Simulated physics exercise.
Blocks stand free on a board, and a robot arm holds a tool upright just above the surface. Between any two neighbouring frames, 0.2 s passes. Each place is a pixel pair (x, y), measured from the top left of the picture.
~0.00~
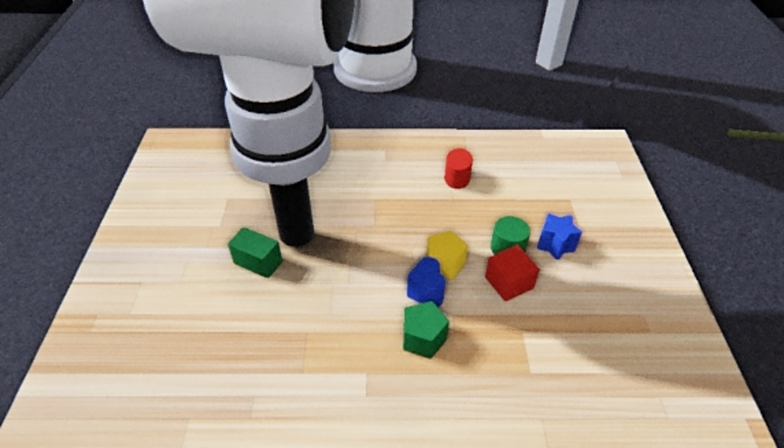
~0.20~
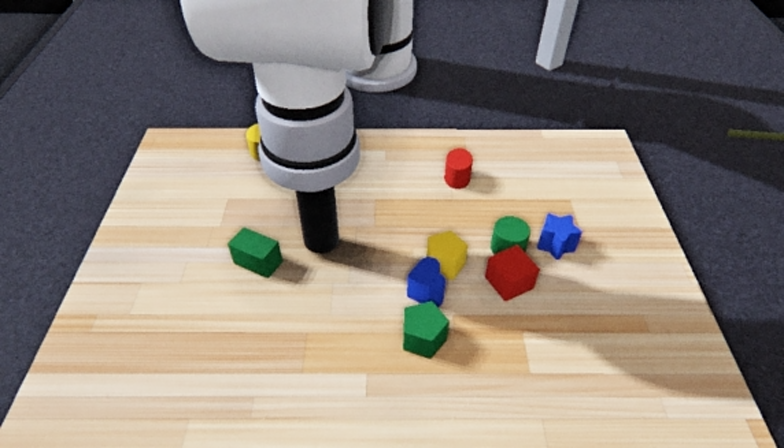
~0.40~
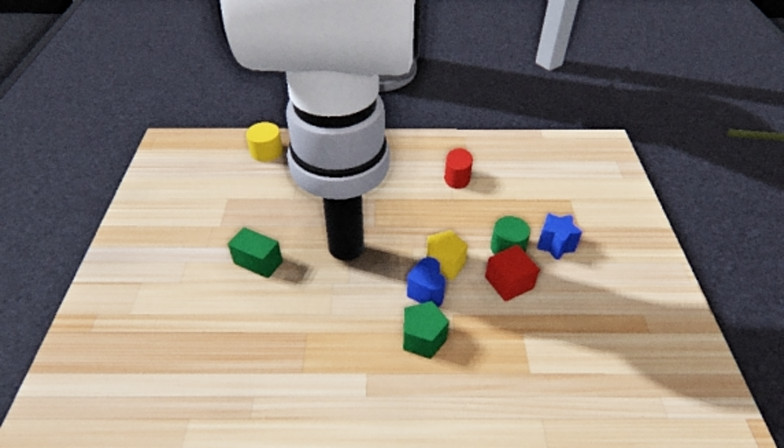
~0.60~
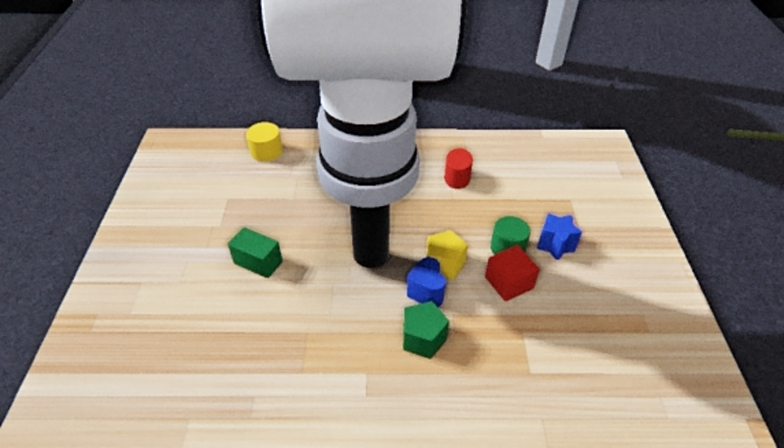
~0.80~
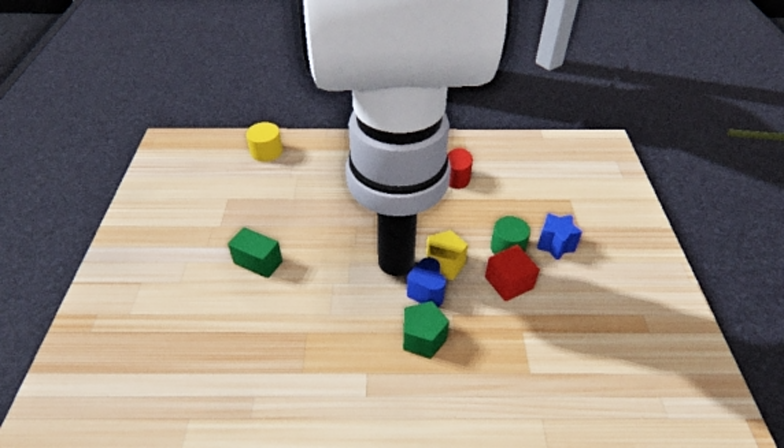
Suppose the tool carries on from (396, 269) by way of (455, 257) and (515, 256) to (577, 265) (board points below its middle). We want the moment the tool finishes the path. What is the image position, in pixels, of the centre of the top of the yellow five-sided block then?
Close to (599, 274).
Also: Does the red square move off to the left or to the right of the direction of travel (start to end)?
Shifted right.
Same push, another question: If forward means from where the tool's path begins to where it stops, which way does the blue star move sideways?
It moves off to the left.
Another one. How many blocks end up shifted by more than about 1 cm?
I'd say three or more blocks get moved.
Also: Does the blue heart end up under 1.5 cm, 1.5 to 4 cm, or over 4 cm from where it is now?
Offset: Below 1.5 cm.
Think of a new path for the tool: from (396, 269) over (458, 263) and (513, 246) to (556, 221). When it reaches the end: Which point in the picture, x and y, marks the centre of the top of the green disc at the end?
The middle of its top is at (588, 190).
What follows on the original path. One third of the way, tool (456, 251); yellow five-sided block (495, 243), turned 25° clockwise; green disc (523, 227); red square (522, 265).
Two thirds of the way, tool (517, 250); yellow five-sided block (554, 255), turned 60° clockwise; green disc (548, 223); red square (557, 284), turned 30° clockwise; blue star (580, 219), turned 35° clockwise.
At the end, tool (579, 258); blue heart unmoved; yellow five-sided block (599, 274), turned 95° clockwise; green disc (582, 219); red square (563, 290), turned 55° clockwise; blue star (605, 207), turned 15° clockwise.
